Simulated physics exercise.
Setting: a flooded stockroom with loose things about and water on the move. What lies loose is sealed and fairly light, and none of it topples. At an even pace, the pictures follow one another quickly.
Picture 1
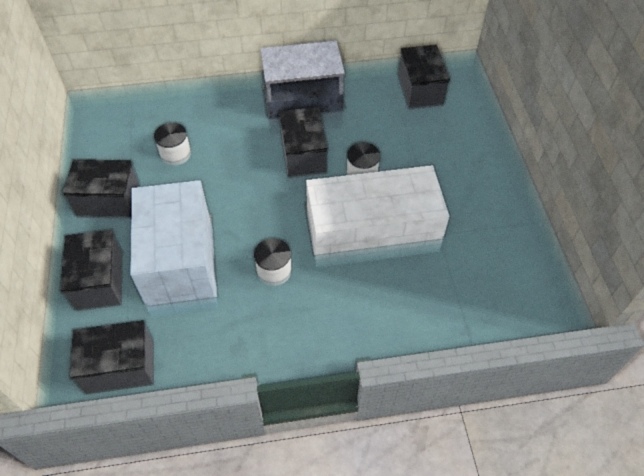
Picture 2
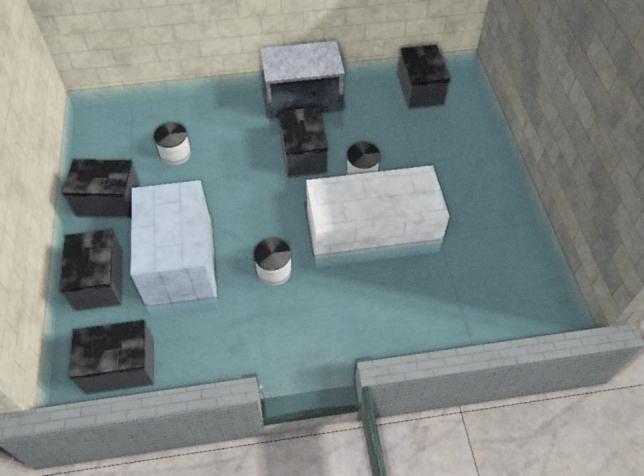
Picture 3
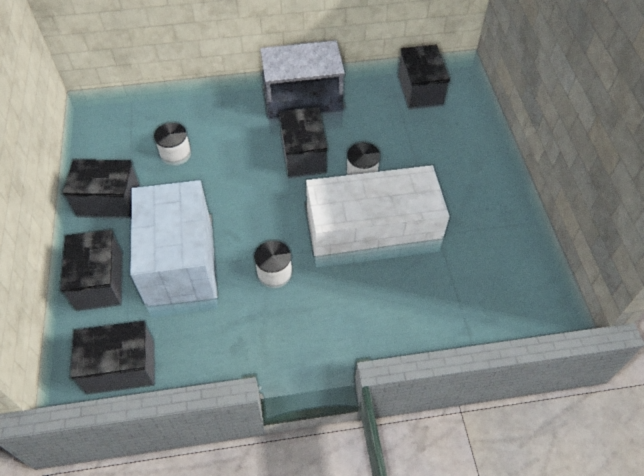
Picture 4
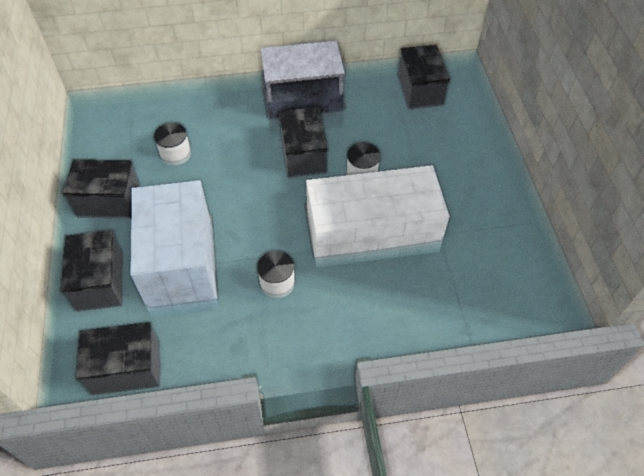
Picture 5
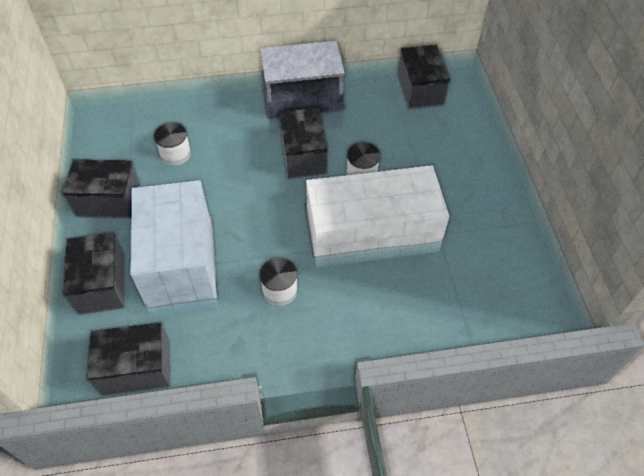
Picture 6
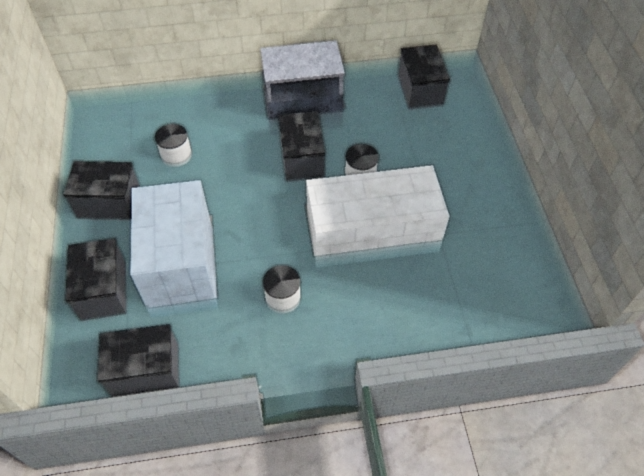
The gate in the low front wall of a flooded stockroom swung open, and after a brief stillness, a pail drifted slightly toward the gap while a dark chest at the lower left edged right.
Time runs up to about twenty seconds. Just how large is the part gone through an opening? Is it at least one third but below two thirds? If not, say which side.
Mid range.
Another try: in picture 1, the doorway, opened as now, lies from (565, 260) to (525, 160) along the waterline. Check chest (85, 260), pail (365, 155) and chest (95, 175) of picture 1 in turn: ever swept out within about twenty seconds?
Outcome by item: Retained / exited / retained.
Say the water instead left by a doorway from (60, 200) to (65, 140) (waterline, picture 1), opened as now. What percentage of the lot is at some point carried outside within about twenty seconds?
That comes to around 90 per cent.
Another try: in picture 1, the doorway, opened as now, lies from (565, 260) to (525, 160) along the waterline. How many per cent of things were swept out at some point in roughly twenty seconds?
Result: Close to 50 %.
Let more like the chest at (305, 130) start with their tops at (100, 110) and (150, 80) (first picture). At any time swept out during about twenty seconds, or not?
In order: Never leaves, then never leaves.
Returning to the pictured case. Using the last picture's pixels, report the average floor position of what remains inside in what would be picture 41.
Somewhere near (282, 233) in the last view.
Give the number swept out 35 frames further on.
That comes to 3.
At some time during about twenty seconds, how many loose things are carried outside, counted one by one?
It comes to 4.
A moment on, 0 of 8 are out; 8 afloat.
Next, 2 of 8 are out; 6 afloat.
Later, 3 of 8 are out; 5 afloat.
In the end, 4 of 8 are out; 4 afloat.
